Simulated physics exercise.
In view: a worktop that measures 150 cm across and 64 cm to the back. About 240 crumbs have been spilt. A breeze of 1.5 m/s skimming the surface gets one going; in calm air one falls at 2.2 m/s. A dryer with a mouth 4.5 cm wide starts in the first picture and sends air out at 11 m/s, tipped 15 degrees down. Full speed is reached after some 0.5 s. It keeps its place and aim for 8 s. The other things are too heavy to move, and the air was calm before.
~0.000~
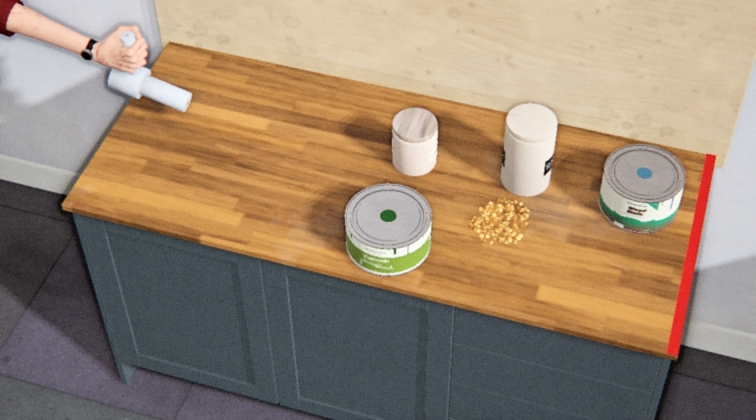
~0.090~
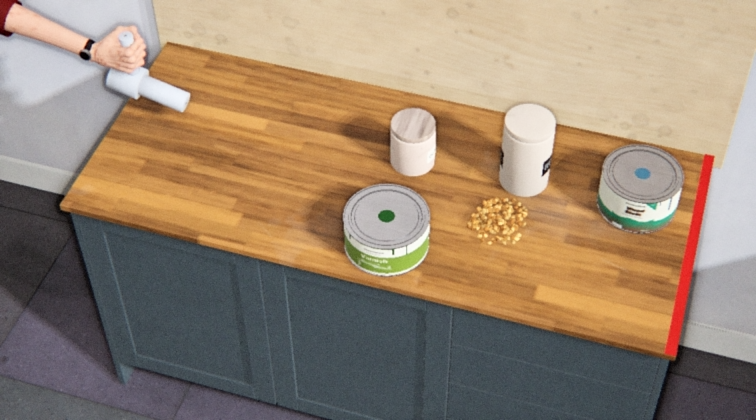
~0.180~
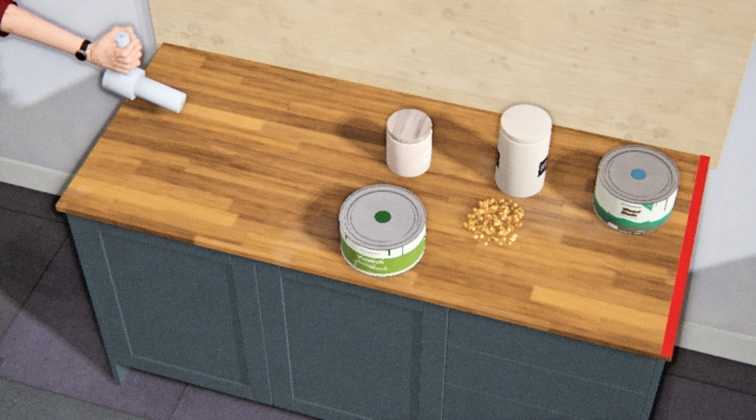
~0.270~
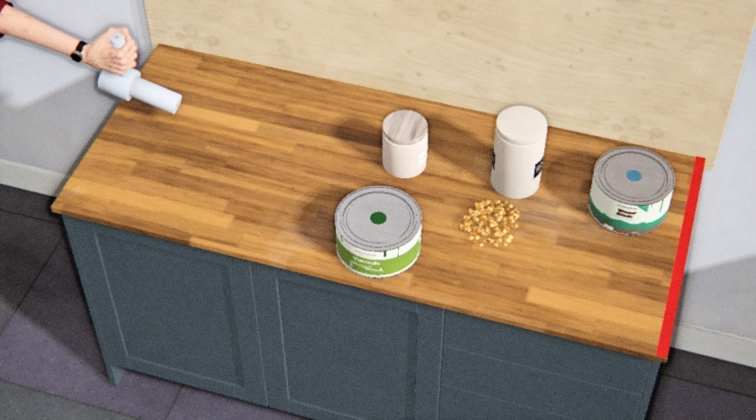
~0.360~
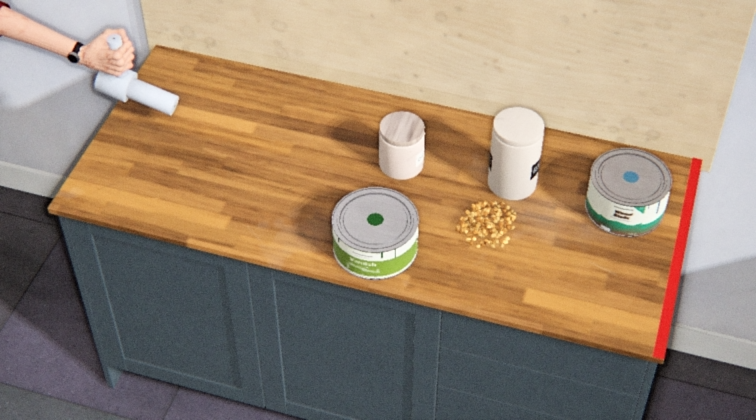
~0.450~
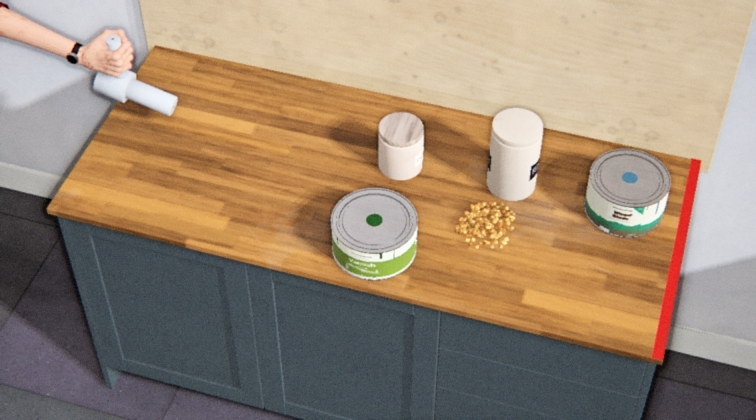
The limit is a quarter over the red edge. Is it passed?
More than a quarter over the red edge: Yes.
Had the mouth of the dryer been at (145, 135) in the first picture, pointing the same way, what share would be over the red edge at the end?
In that case some 90 per cent.
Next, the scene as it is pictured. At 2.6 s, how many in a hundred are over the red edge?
About 90 %.
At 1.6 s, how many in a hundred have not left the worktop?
Near 10 %.
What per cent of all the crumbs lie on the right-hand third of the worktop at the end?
About 5 %.
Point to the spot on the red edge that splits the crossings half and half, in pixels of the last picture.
Near (677, 287).
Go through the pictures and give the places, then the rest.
In the first picture, the middle of the crumbs is near (499, 222), none has stirred yet and the mouth of the dryer is at (188, 103).
In the second picture, the middle of the crumbs is near (498, 219), none has stirred yet and the red edge is centred on (697, 249).
In the third picture, the middle of the crumbs is near (494, 219), none has stirred yet, the top of a jar is at (526, 122) and the top of a large tin is at (383, 216).
In the fourth picture, the middle of the crumbs is near (489, 221) and none has stirred yet.
In the fifth picture, the middle of the crumbs is near (486, 222) and none has stirred yet.
In the sixth picture, the middle of the crumbs is near (485, 223) and none has stirred yet.
After 1.6 s, 9 % are on the move or not yet settled, 92 % are over the red edge.
After 2.6 s, 5 % are on the move or not yet settled, 94 % are over the red edge.
After 4.4 s, 5 % are on the move or not yet settled, 95 % are over the red edge.
After 8.0 s, at the end, 95 % are over the red edge.
